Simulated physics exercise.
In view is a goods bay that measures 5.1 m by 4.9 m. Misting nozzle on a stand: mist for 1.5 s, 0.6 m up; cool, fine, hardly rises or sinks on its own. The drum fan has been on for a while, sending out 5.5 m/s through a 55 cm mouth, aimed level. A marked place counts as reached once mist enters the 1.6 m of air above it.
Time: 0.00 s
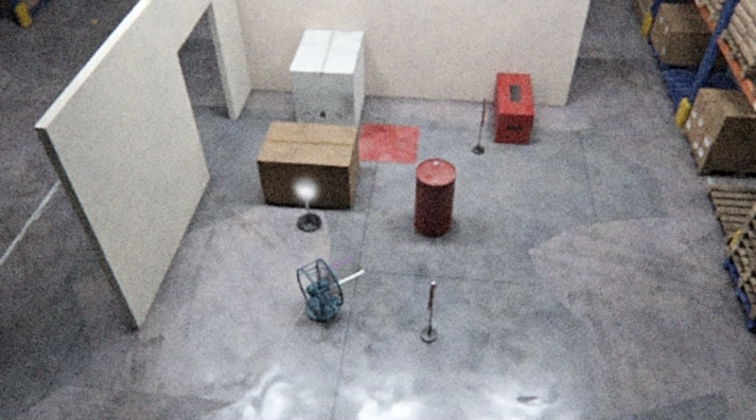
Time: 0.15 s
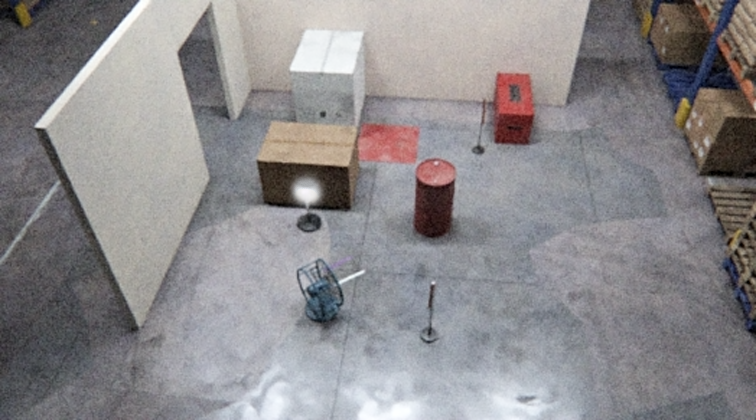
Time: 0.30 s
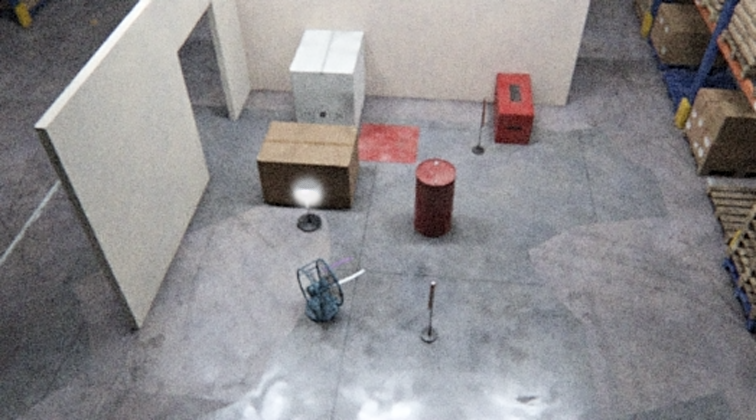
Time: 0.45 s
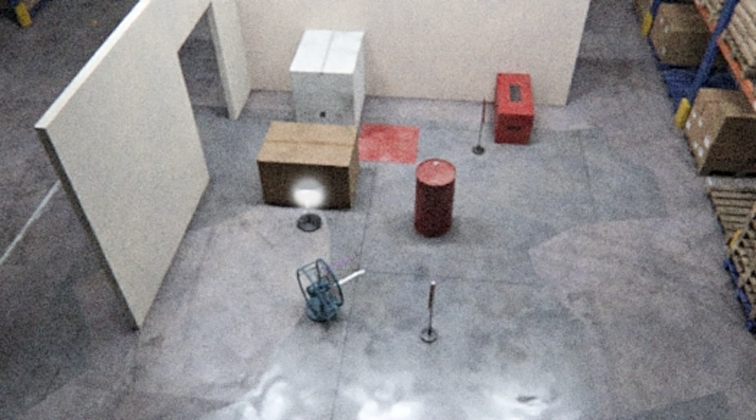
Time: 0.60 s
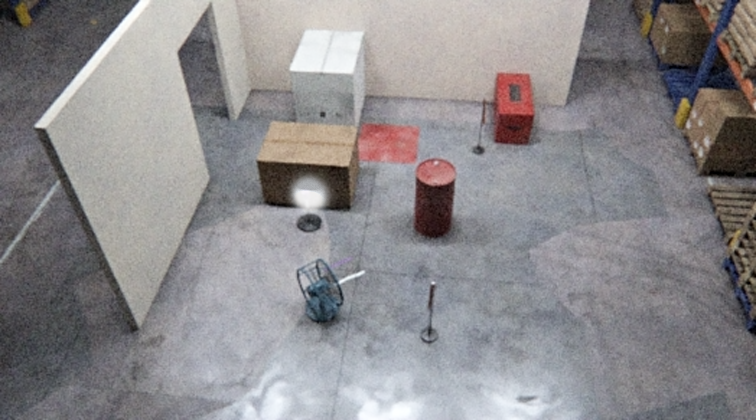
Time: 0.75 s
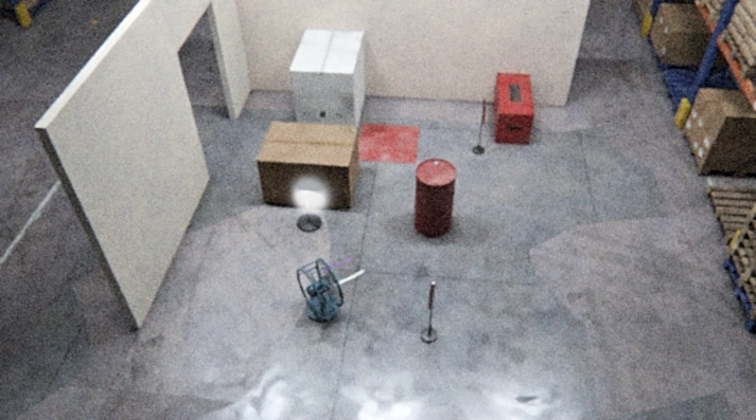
In a goods bay, a small white mist hangs above a stand, barely moving.
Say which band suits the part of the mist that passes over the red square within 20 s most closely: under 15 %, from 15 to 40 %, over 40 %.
Most closely, more than 40 %.
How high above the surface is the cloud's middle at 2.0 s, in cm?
I'd put it at around 40 cm up.
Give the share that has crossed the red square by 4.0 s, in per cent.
Close to 0 %.
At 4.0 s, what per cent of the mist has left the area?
Estimate: Close to 0 %.
By 2.0 s we count, 0 % has passed over the red square, with 100 % still about or yet to come, and the middle of the rest is near (319, 203).
By 4.0 s we count, 0 % has passed over the red square, with 100 % still about or yet to come, and the middle of the rest is near (342, 214).
By 8.0 s we count, 32 % has passed over the red square, with 93 % still about or yet to come, and the middle of the rest is near (381, 158).
By 20.0 s we count, 61 % has passed over the red square, with 34 % still about or yet to come, and the middle of the rest is near (454, 5).
